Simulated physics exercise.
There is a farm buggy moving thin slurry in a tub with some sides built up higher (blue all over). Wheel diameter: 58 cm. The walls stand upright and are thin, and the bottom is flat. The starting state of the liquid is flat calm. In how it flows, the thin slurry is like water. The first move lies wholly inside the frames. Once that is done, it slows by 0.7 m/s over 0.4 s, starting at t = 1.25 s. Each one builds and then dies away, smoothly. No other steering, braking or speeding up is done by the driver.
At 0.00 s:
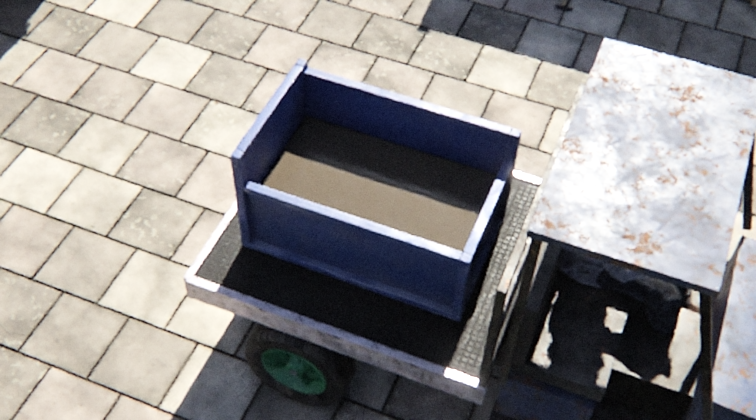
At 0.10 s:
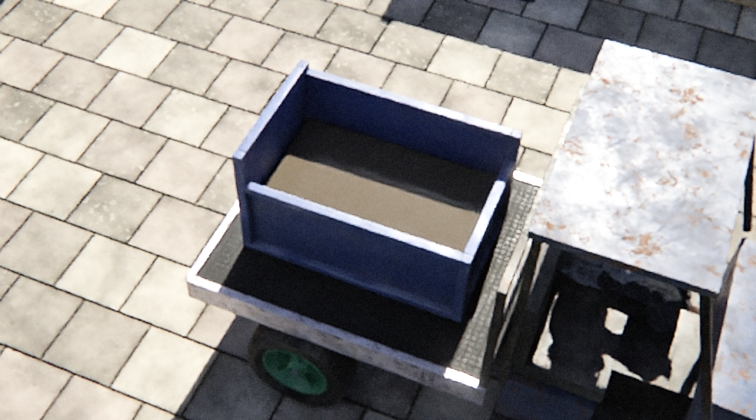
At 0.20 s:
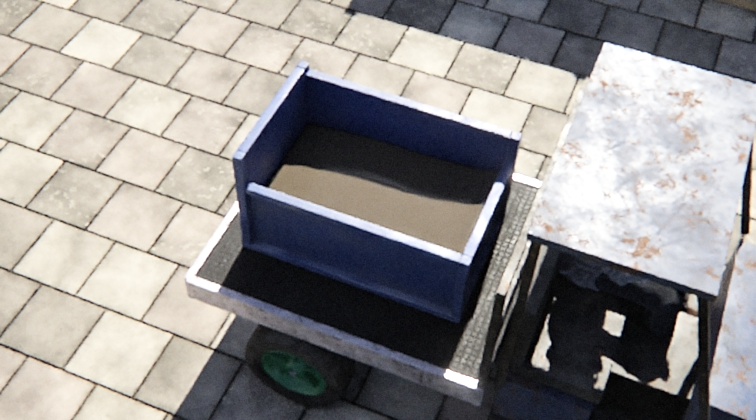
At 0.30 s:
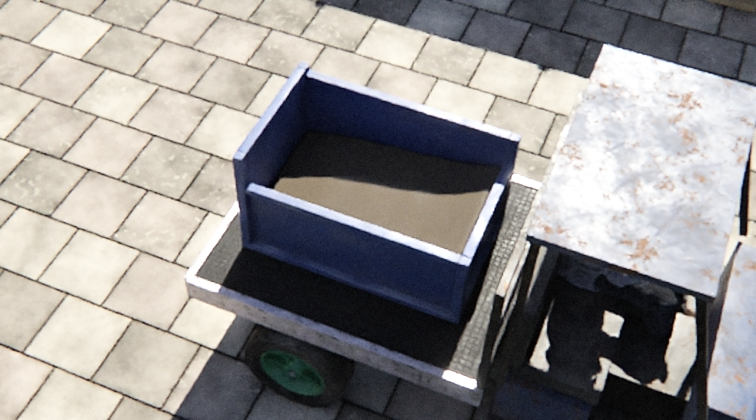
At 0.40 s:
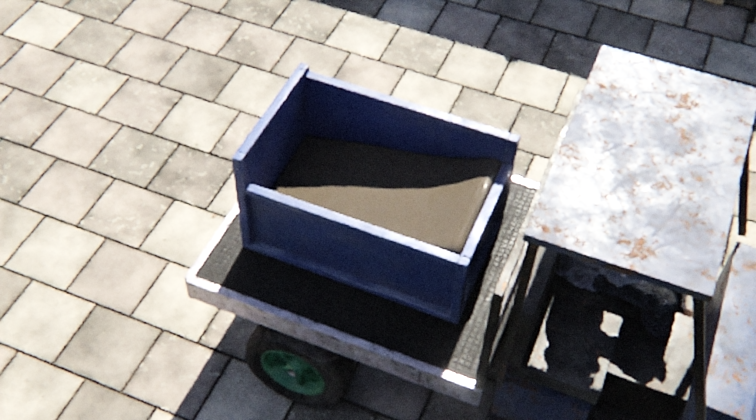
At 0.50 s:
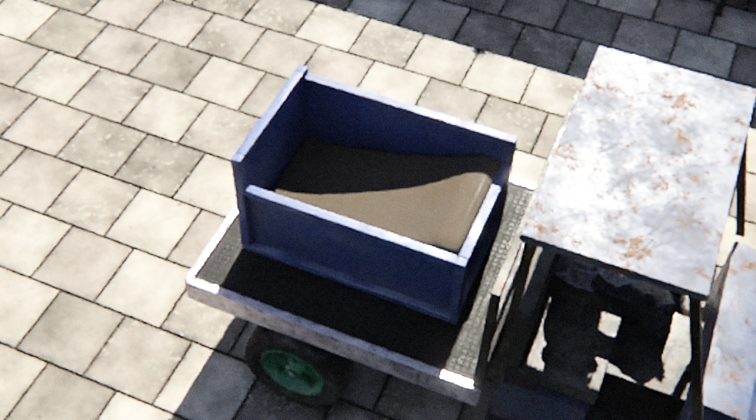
A farm buggy with a blue tub on its flat bed moved over pale paving, and the brown liquid inside, level at first, sank at the left and heaped up toward the right.
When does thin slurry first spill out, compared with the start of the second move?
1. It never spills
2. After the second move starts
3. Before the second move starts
The answer is 2.
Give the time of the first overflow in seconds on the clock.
The first spill comes at around 2.1 s.
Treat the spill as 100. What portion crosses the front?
Spill fraction there: Roughly 90 per cent.
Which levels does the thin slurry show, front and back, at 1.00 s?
About 26 cm at the front, 38 cm at the back.
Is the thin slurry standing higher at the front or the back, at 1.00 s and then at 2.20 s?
The surface rises towards the rear end and then towards the forward end.
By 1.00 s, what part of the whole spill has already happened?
About 0 percent at that moment.
Then, 1.00 s in, it stands 39 cm high behind and 26 cm in front; all of it is still inside.
Then, 1.50 s in, it stands 32 cm high behind and 28 cm in front; all of it is still inside.
Then, 2.20 s in, it stands 22 cm high behind and 35 cm in front; 4 per cent has gone over the front.
Then, 4.64 s in, 7 per cent has gone over the front; the first of it left at about 2.10 s, and the second move began at 1.25 s.
